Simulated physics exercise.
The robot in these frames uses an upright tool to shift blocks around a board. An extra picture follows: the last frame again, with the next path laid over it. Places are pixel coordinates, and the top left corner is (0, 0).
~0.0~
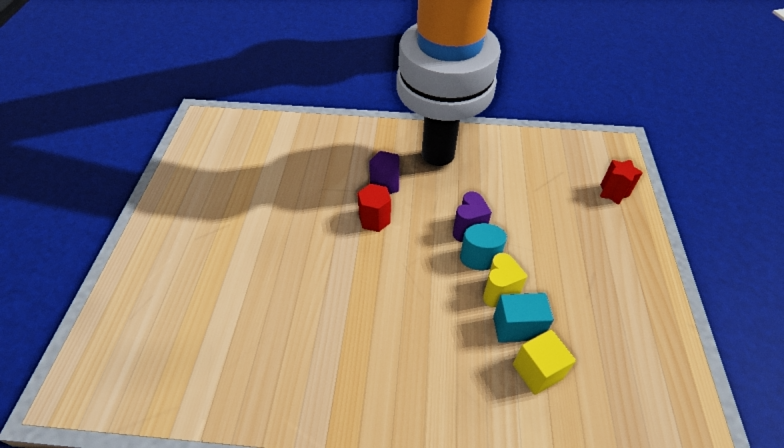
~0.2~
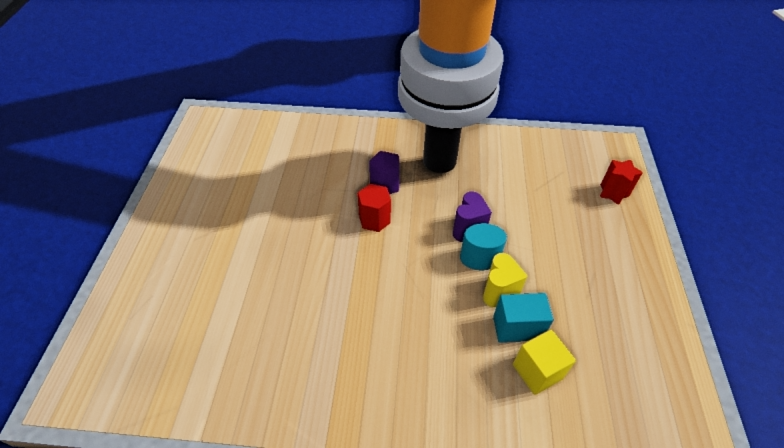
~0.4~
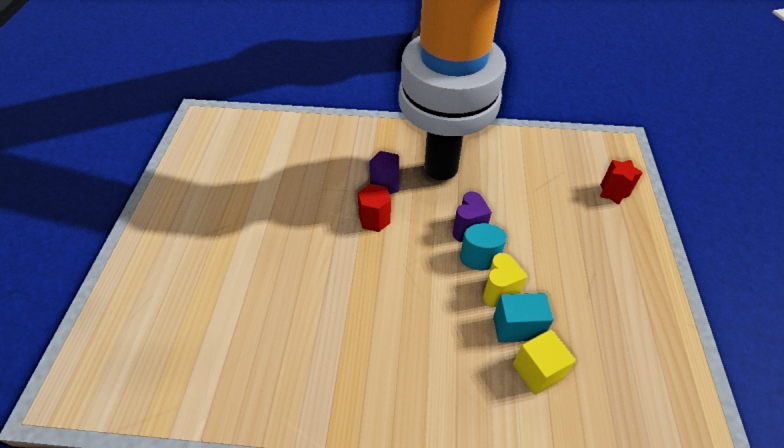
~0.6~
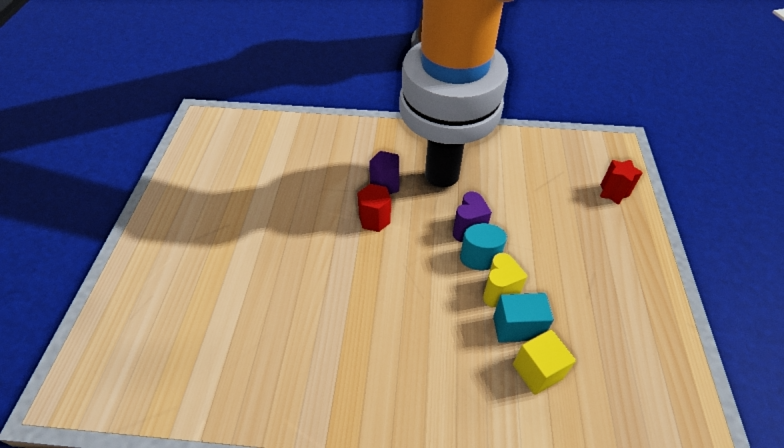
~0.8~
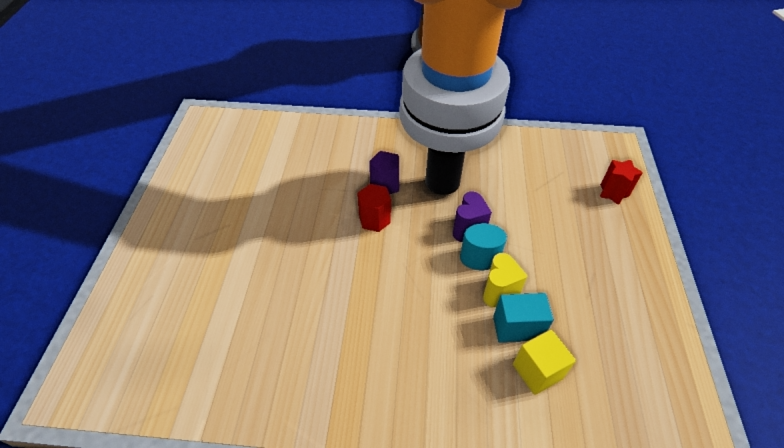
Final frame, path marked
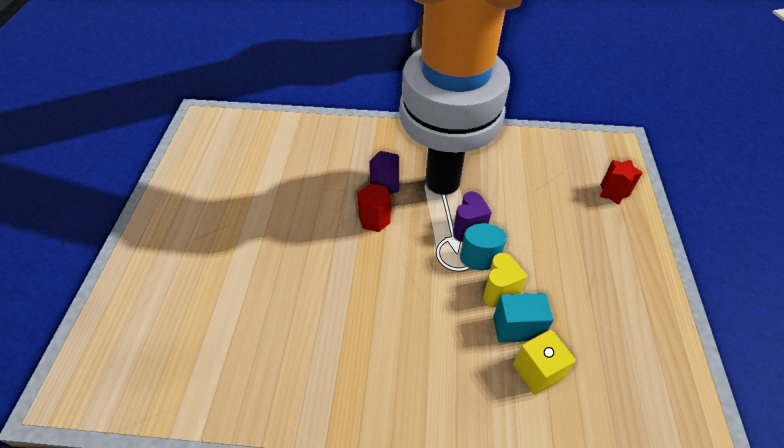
On a wooden board over blue, a robot arm's black-tipped tool edging slightly nearer the viewer while the coloured blocks stay still.
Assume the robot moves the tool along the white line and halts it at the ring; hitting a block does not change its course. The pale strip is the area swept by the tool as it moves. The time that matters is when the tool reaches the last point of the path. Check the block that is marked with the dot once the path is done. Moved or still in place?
The block you're asking about stays where it is.
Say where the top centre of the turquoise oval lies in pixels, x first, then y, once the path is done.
Expect it around (509, 250).
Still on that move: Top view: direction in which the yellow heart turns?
It twists with the clock when seen from above.
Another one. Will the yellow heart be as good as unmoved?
I expect not.
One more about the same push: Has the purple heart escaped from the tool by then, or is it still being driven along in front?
At the end of the path, the tool has already lost the purple heart, which lies beside or behind it.
The drawn path runs from (442, 188) to (457, 253); the dot is on the yellow four-sided block.
One third of the way, tool (448, 203); nothing pushed yet.
Two thirds of the way, tool (453, 225); purple heart (487, 218); turquoise oval (494, 244); yellow heart (508, 274).
At the end, tool (458, 248); purple heart (494, 222), turned 30° anticlockwise; turquoise oval (509, 250), turned 15° clockwise; yellow heart (514, 282), turned 25° clockwise; yellow four-sided block not moved.
